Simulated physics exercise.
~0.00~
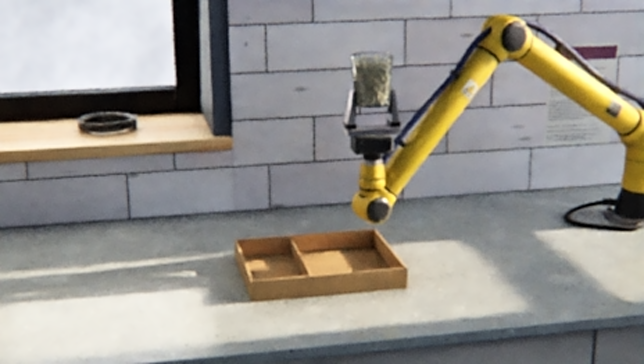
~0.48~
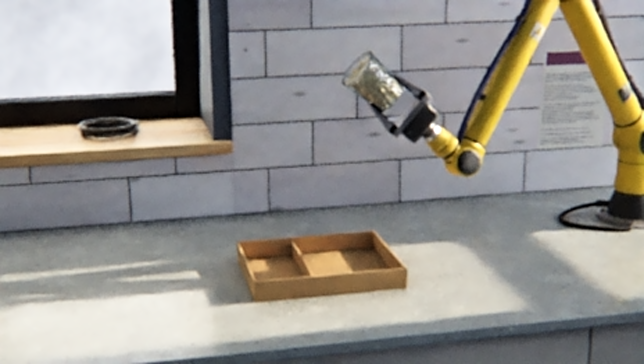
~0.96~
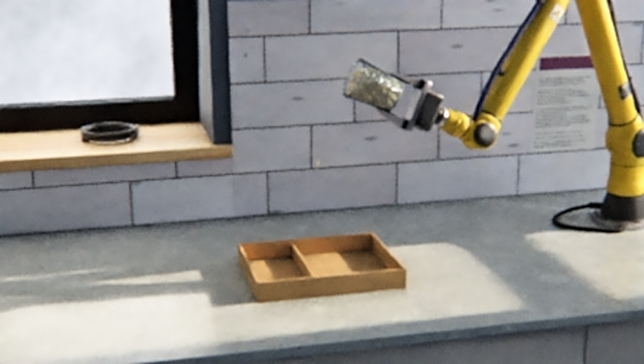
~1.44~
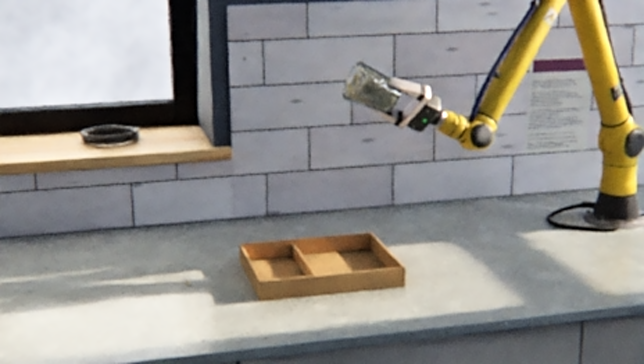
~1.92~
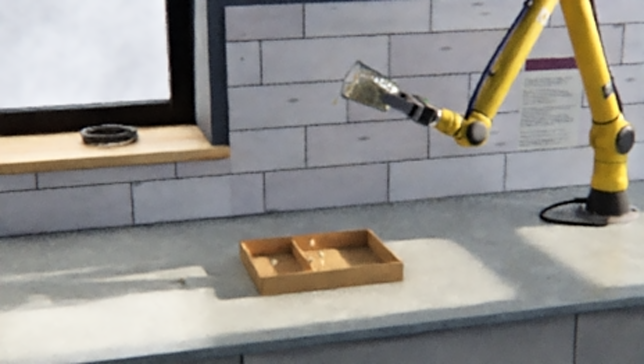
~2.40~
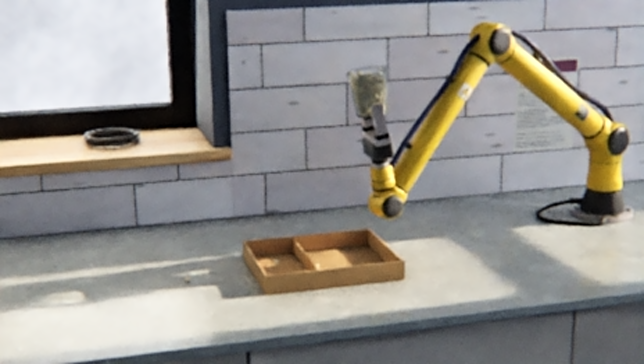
The clip shows a yellow robot arm holding a clear beaker of dried beans above a divided wooden tray on a grey counter, tipping it to the left until a few beans drop into the tray, then swinging it back nearly upright, with most still inside.
